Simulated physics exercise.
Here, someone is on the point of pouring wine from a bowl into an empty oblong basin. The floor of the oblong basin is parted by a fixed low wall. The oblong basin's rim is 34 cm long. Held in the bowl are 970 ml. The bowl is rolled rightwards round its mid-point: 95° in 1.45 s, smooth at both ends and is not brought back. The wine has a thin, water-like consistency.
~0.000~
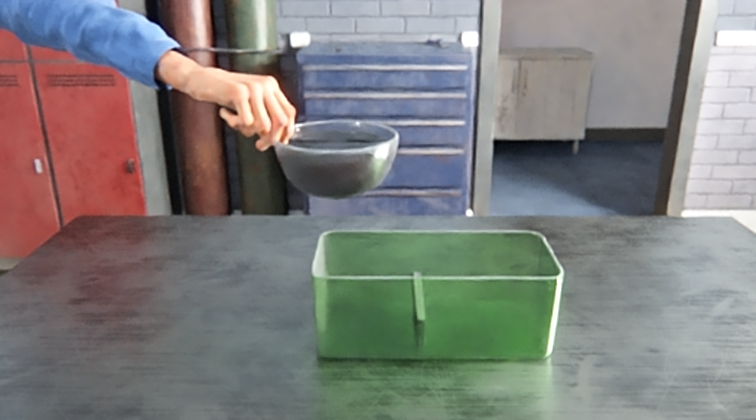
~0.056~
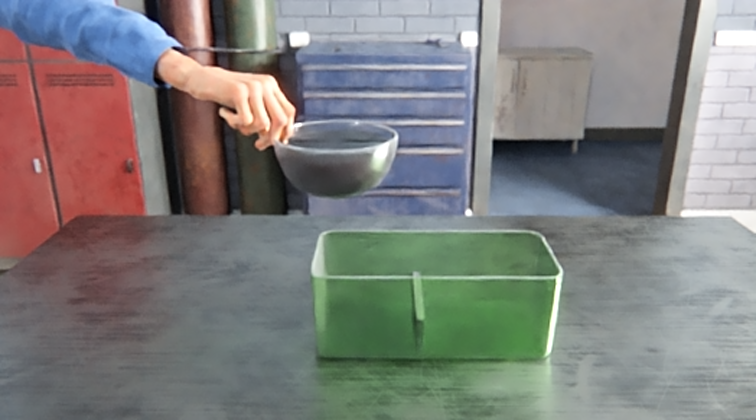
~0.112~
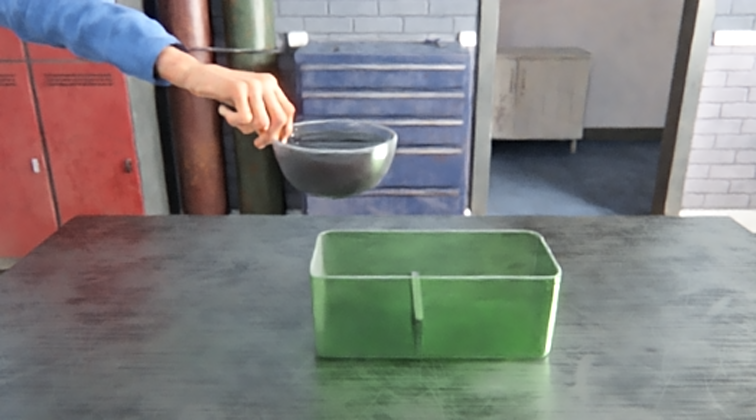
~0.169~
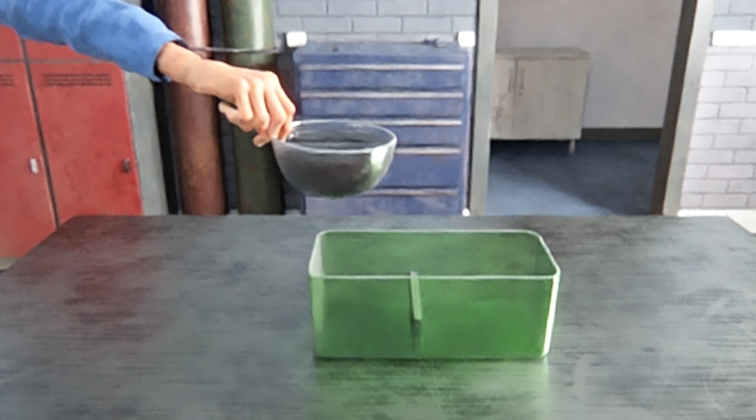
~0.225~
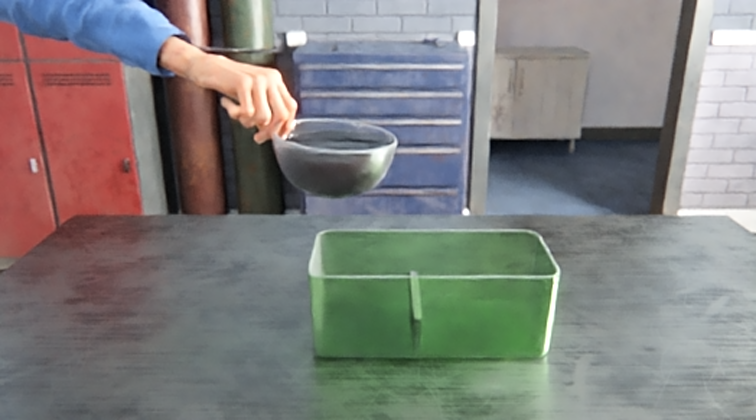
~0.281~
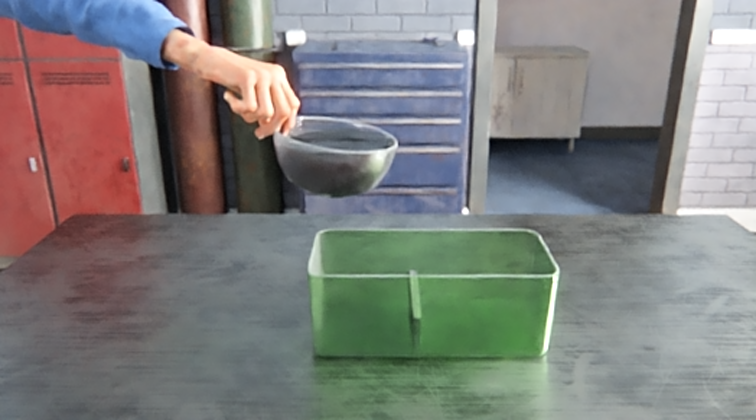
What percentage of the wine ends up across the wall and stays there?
About 84 per cent.
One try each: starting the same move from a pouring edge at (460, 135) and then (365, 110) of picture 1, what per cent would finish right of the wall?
In order, 100 and 65 per cent.
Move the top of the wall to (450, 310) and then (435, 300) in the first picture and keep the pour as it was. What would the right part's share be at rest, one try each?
50 per cent first, 70 per cent second.
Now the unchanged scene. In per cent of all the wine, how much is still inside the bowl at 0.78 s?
I reckon about 54 in a hundred is still held.
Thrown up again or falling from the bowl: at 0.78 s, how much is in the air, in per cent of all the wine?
Near 28 per cent of it all.
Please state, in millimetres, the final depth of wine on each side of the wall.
The left side settles near 6 mm and the right side near 30 mm.
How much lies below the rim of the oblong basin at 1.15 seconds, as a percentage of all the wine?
84 %, more or less.
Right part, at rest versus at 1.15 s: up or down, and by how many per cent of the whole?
Looks like it goes higher by around 6.
By 0.78 s the tilt is 53° and 55 per cent is still to pour, 1 is left of the wall and 15 right of it.
By 1.15 s the tilt is 85° and 8 per cent is still to pour, 5 is left of the wall and 78 right of it.
By 1.53 s the tilt is 95° and 0 per cent is still to pour, 15 is left of the wall and 84 right of it.
By 1.95 s the tilt is 95° and 0 per cent is still to pour, 15 is left of the wall and 84 right of it.
At rest 15 per cent lies left of the wall, 84 right of it and 1 outside.
